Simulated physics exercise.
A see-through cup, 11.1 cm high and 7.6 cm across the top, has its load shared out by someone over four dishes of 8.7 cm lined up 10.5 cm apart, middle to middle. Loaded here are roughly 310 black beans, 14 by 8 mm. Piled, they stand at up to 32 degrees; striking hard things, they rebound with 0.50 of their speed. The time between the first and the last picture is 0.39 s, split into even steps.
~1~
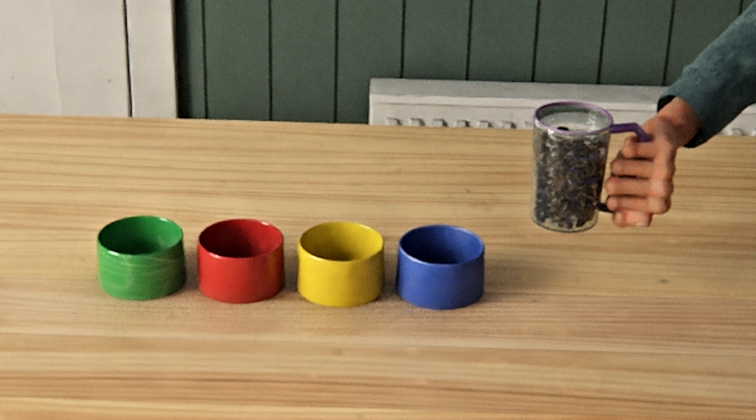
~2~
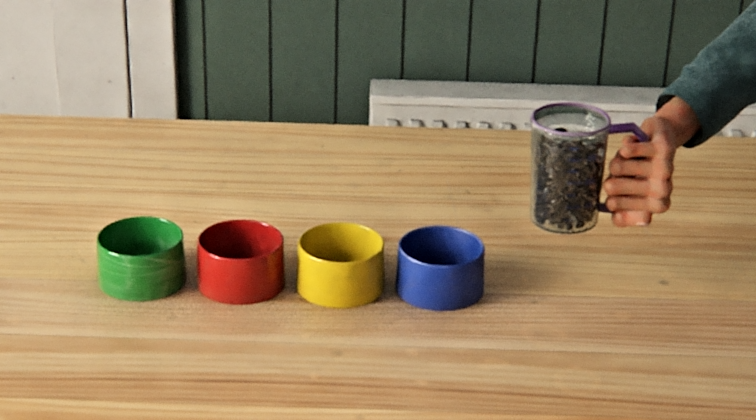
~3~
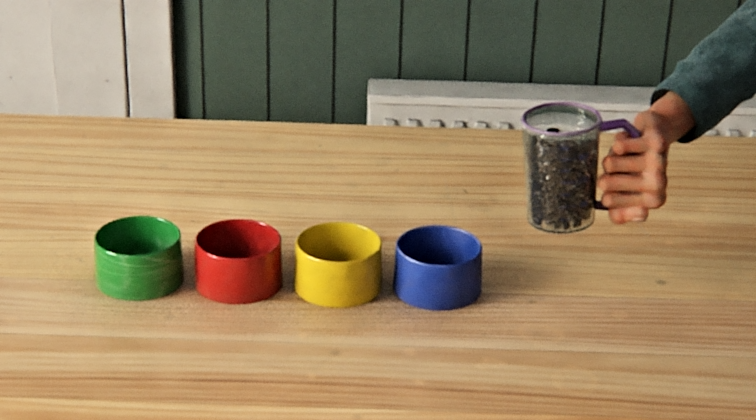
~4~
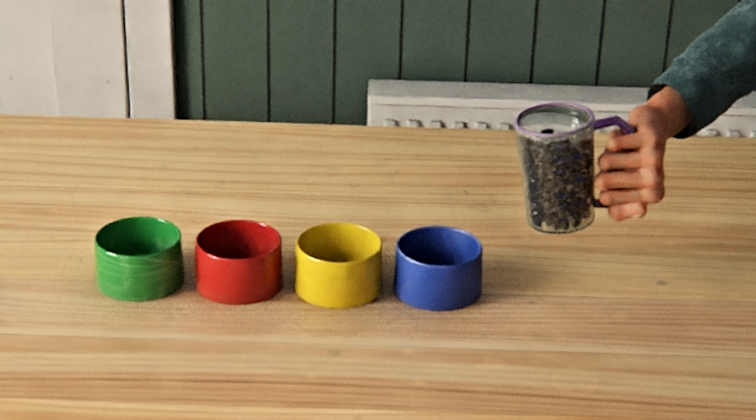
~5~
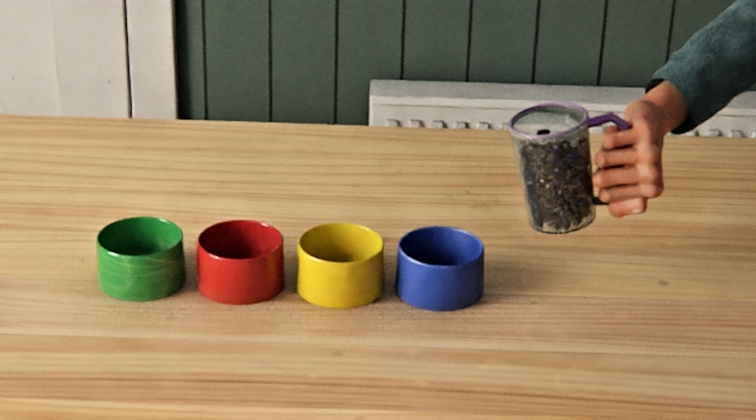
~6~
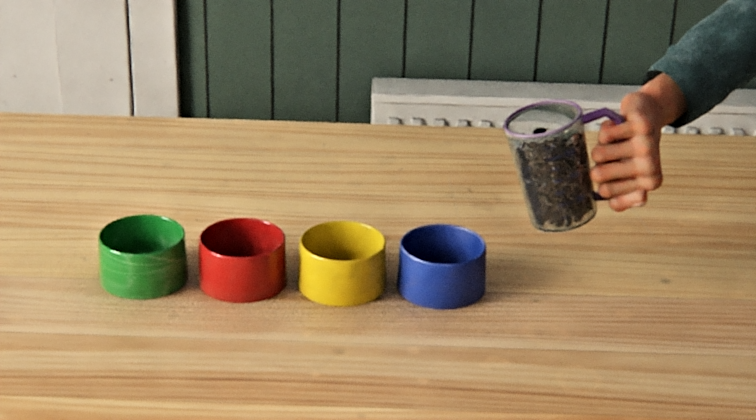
A clear cup full of small dark pieces, held by a hand at its purple handle, shifts slightly left and tilts gradually toward the left, above a wooden table where green, red, yellow and blue dishes stay in a row.
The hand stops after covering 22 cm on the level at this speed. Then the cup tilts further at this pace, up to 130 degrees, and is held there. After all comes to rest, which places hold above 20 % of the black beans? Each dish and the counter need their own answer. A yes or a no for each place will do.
Red dish - no; blue dish - no; green dish - no; yellow dish - yes; counter - yes.
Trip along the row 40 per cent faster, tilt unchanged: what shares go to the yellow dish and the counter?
Yellow: 80; counter: 20.
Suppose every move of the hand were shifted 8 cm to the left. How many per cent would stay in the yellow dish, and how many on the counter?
Yellow 40; counter 50.
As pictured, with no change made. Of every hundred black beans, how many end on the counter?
The share comes to some 35 percent.
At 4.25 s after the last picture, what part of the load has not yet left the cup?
Around 0 in a hundred.
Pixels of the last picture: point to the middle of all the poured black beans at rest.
In the last view, approximately (356, 272).
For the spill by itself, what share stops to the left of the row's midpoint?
0 percent.
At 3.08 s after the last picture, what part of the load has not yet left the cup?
Somewhere near 0 per cent of the load.
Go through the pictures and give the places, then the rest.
Cup at (569, 168), tilt 0 degrees, lip at (535, 117), moved 0.0 cm; middle of the pieces at (567, 185); blue dish at (442, 245); yellow dish at (341, 242); red dish at (241, 239); green dish at (140, 236), in the first frame.
Cup at (567, 169), tilt 1 degrees, lip at (533, 119), moved 0.1 cm; middle of the pieces at (566, 186), in the second frame.
Cup at (561, 169), tilt 5 degrees, lip at (523, 120), moved 0.5 cm; middle of the pieces at (561, 185), in the third frame.
Cup at (558, 169), tilt 8 degrees, lip at (516, 123), moved 0.9 cm; middle of the pieces at (559, 186), in the fourth frame.
Cup at (556, 169), tilt 12 degrees, lip at (511, 126), moved 1.3 cm; middle of the pieces at (558, 186), in the fifth frame.
Cup at (554, 167), tilt 16 degrees, lip at (505, 127), moved 1.7 cm; middle of the pieces at (557, 183); blue dish at (443, 244); yellow dish at (343, 241); red dish at (242, 238); green dish at (142, 235), in the sixth frame.
Then, 1.85 s after the last picture, tilt 103 degrees; cup holds 90 %.
Then, 3.08 s after the last picture, tilt 130 degrees; cup holds 0 %, yellow 60 %.
Then, 4.25 s after the last picture, tilt 130 degrees; cup holds 0 %, yellow 60 %.
In the end, red 0 %, blue 0 %, green 0 %, yellow 60 %, counter 35 %.
